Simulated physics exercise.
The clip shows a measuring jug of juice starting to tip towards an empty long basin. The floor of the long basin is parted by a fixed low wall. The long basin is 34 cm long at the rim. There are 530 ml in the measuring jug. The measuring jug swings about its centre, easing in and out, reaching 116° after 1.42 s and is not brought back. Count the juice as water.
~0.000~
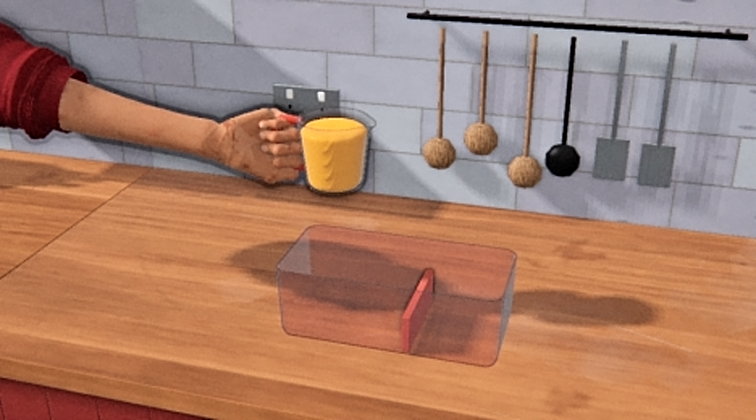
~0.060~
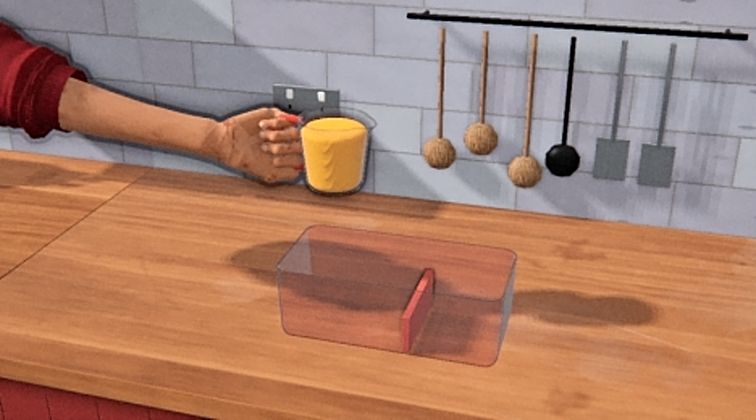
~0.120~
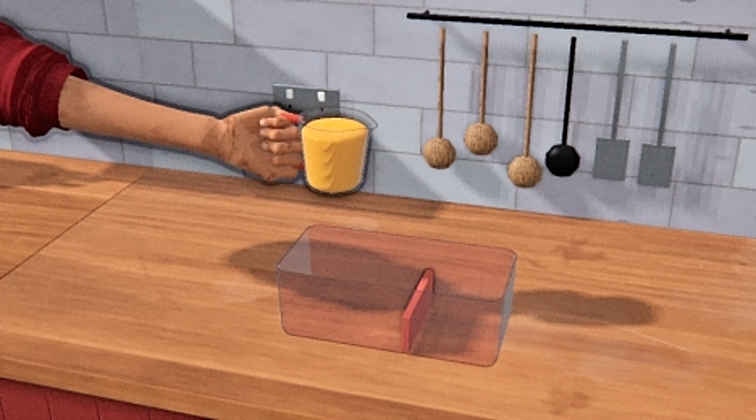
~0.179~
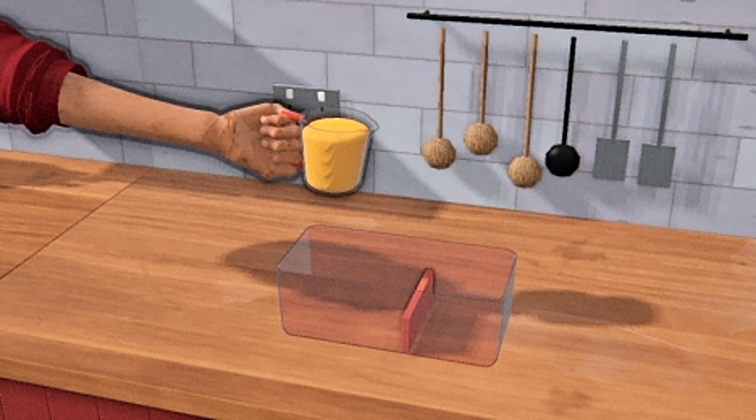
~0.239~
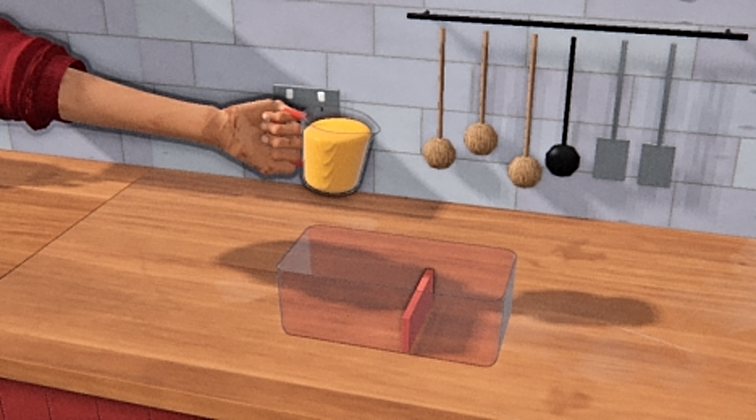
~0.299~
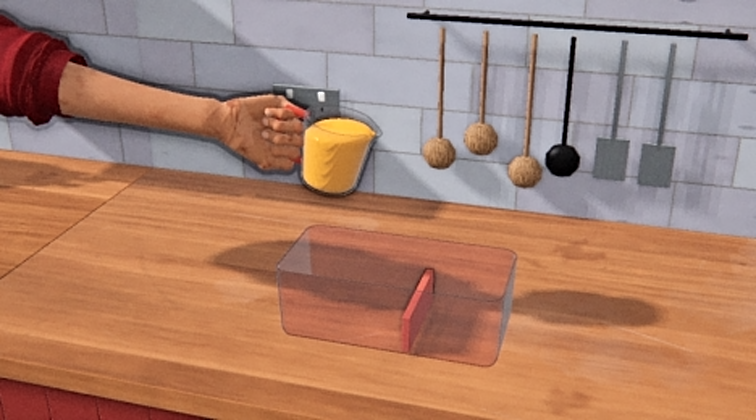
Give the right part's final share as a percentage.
Roughly 59 per cent is past the wall.
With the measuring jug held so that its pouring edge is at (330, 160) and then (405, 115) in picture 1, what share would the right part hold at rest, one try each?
In turn about 0 and 90 per cent.
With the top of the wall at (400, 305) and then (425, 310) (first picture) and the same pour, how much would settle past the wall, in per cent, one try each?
In turn about 85 and 55 per cent.
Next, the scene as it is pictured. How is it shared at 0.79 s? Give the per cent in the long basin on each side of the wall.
Some 1 per cent left and 8 right.
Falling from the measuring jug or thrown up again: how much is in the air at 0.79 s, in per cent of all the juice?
Near 22 in a hundred.
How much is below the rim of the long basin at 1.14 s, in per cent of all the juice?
About 74 per cent.
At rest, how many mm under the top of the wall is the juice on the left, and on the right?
Some 54 mm on the left and 44 mm on the right.
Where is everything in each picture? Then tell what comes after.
It leans 0°; its right rim is at (376, 124); the juice meets the walls at (304, 124) and (368, 131); the long basin's rim runs from (293, 247) to (510, 277); the wall's top is at (419, 294), in the first picture.
It leans 1°; its right rim is at (376, 124); the juice meets the walls at (305, 124) and (367, 131), in the second picture.
It leans 2°; its right rim is at (377, 126); the juice meets the walls at (305, 124) and (369, 132), in the third picture.
It leans 5°; its right rim is at (378, 128); the juice meets the walls at (307, 125) and (369, 132), in the fourth picture.
It leans 8°; its right rim is at (380, 131); the juice meets the walls at (308, 125) and (372, 133), in the fifth picture.
It leans 12°; its right rim is at (382, 134); the juice meets the walls at (309, 126) and (375, 133), in the sixth picture.
After 0.79 s the tilt is 68° and 69 per cent is still to pour, 1 is left of the wall and 8 right of it.
After 1.14 s the tilt is 105° and 10 per cent is still to pour, 18 is left of the wall and 56 right of it.
After 1.51 s the tilt is 116° and 0 per cent is still to pour, 40 is left of the wall and 58 right of it.
After 1.92 s the tilt is 116° and 0 per cent is still to pour, 40 is left of the wall and 59 right of it.
In the end 40 per cent lies left of the wall, 59 right of it and 2 outside.
